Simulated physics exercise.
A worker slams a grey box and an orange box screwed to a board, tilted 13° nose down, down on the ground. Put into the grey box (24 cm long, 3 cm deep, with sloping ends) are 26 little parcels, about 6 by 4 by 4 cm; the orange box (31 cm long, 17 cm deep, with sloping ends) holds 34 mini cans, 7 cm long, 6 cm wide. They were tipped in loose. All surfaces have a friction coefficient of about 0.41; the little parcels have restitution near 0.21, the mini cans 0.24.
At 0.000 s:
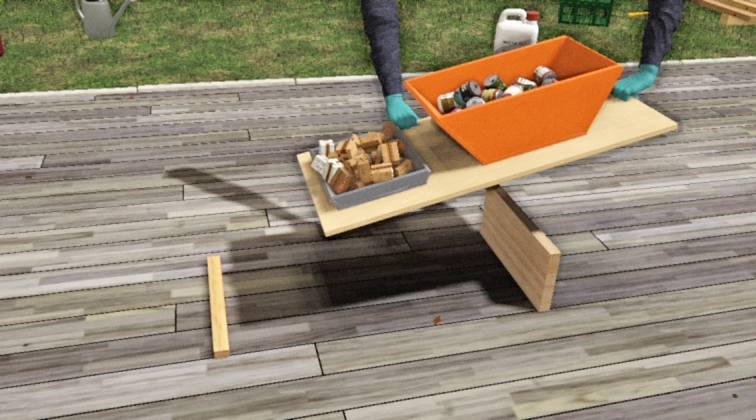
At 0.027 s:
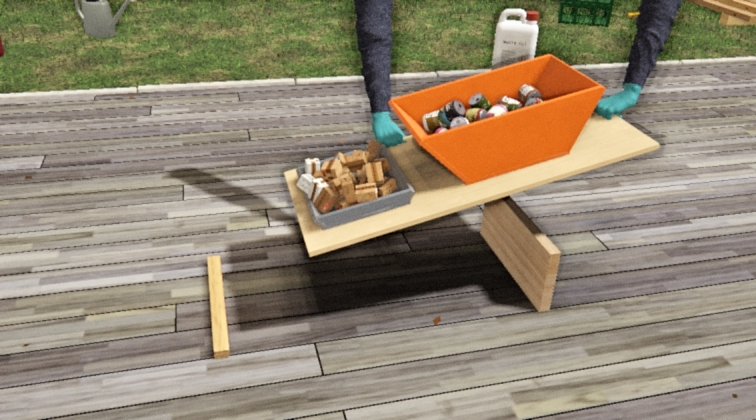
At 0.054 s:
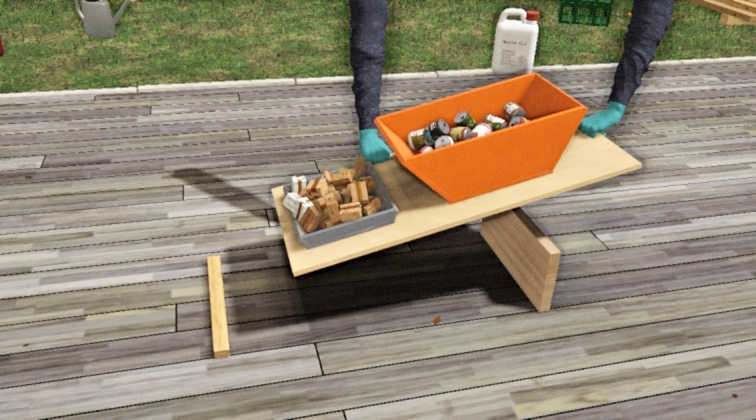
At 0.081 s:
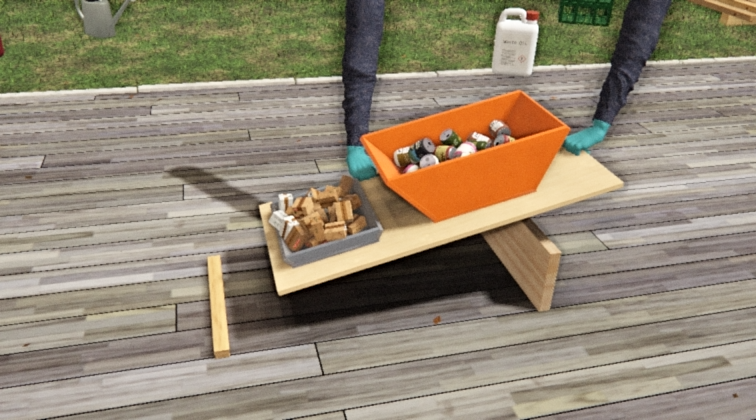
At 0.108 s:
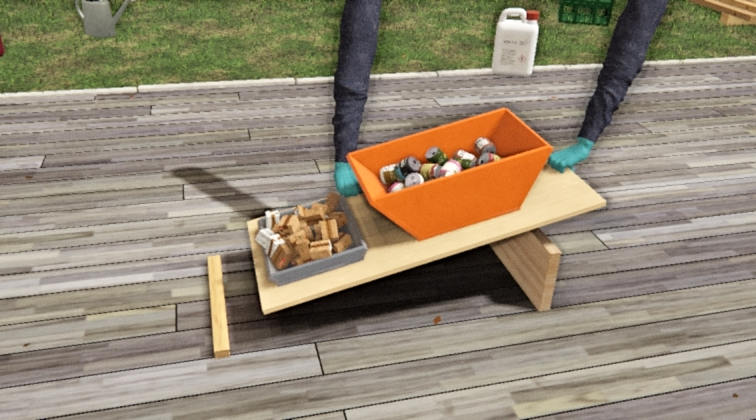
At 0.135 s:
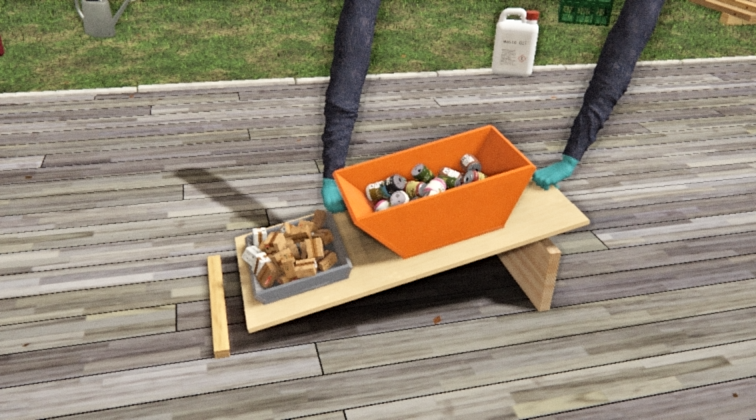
At first, two gloved hands hold a tilted board above a wooden deck, carrying an orange box of small cans and a grey box of little parcels. The arms then lower it steadily down and to the left, keeping its left end lower, while the contents stay inside both boxes.
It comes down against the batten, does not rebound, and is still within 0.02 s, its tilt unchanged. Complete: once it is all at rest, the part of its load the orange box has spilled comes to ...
... under a sixth.
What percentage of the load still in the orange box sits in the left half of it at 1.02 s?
Around 60%.
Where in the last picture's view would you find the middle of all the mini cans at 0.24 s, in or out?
At about (399, 222) in pixels.
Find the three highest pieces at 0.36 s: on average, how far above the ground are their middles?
Mean height: Near 30 cm.
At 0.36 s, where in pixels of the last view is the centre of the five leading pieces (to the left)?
Centre: Approx. (206, 302) px.
After 0.16 s, it lands.
After 0.24 s, 1 of 26 out of the grey box and 0 of 34 out of the orange box.
After 0.36 s, 7 of 26 out of the grey box and 0 of 34 out of the orange box.
After 0.58 s, 10 of 26 out of the grey box and 0 of 34 out of the orange box.
Outcome (at 1.02 s), 10 of 26 out of the grey box and 0 of 34 out of the orange box. Asked share, 0 of 34, 0 per cent.
